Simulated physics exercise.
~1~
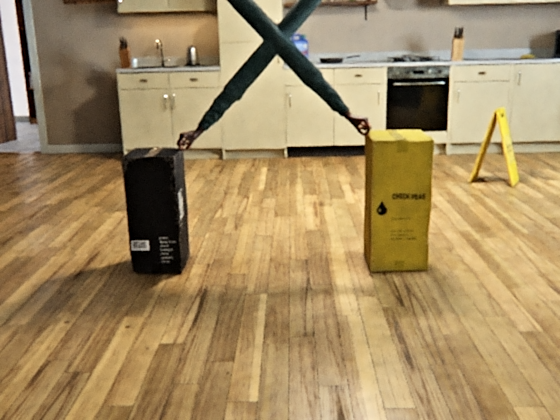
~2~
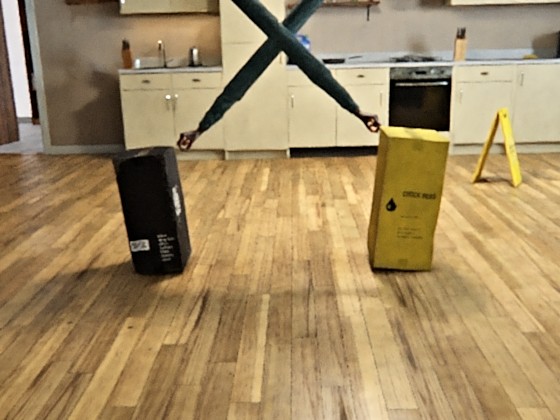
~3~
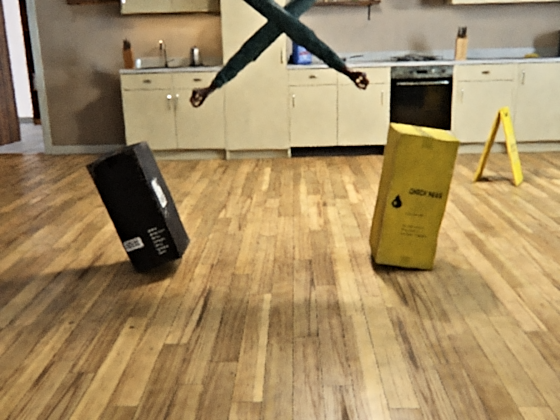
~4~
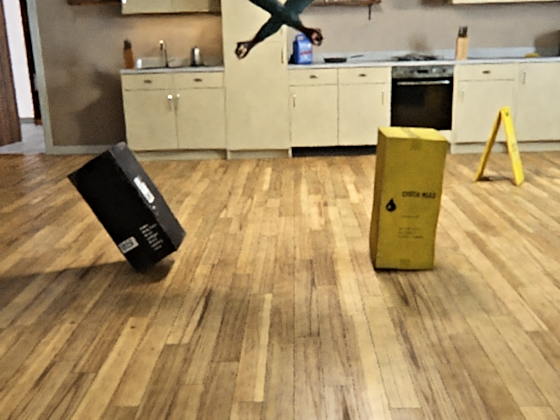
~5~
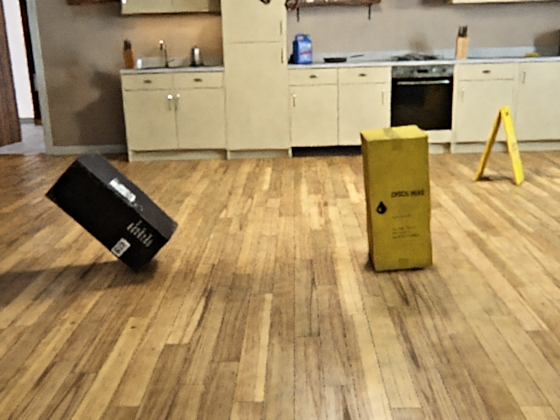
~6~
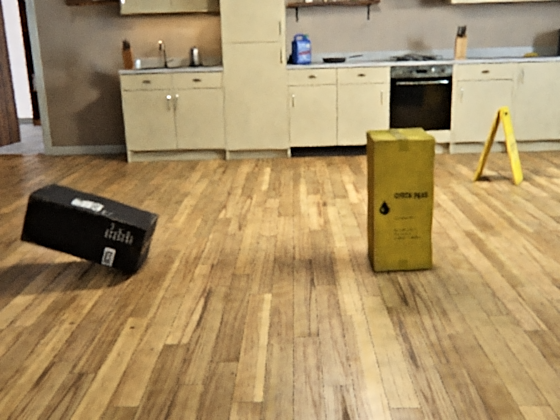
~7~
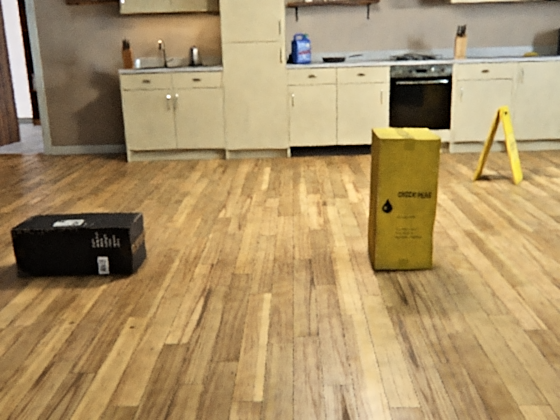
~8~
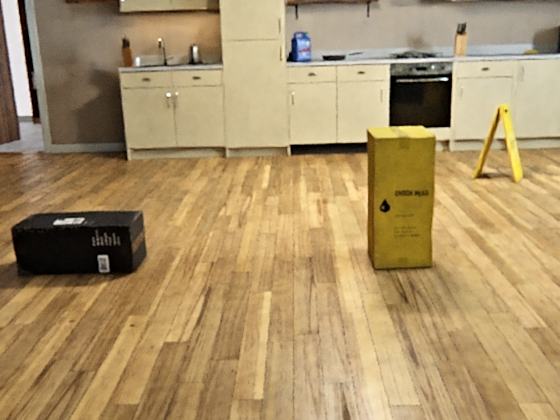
A black box and a tall yellow box were pushed near their tops by someone with crossed arms, who then drew back; the black one tipped left and fell onto its side, while the yellow one rocked and settled upright on the wooden floor.
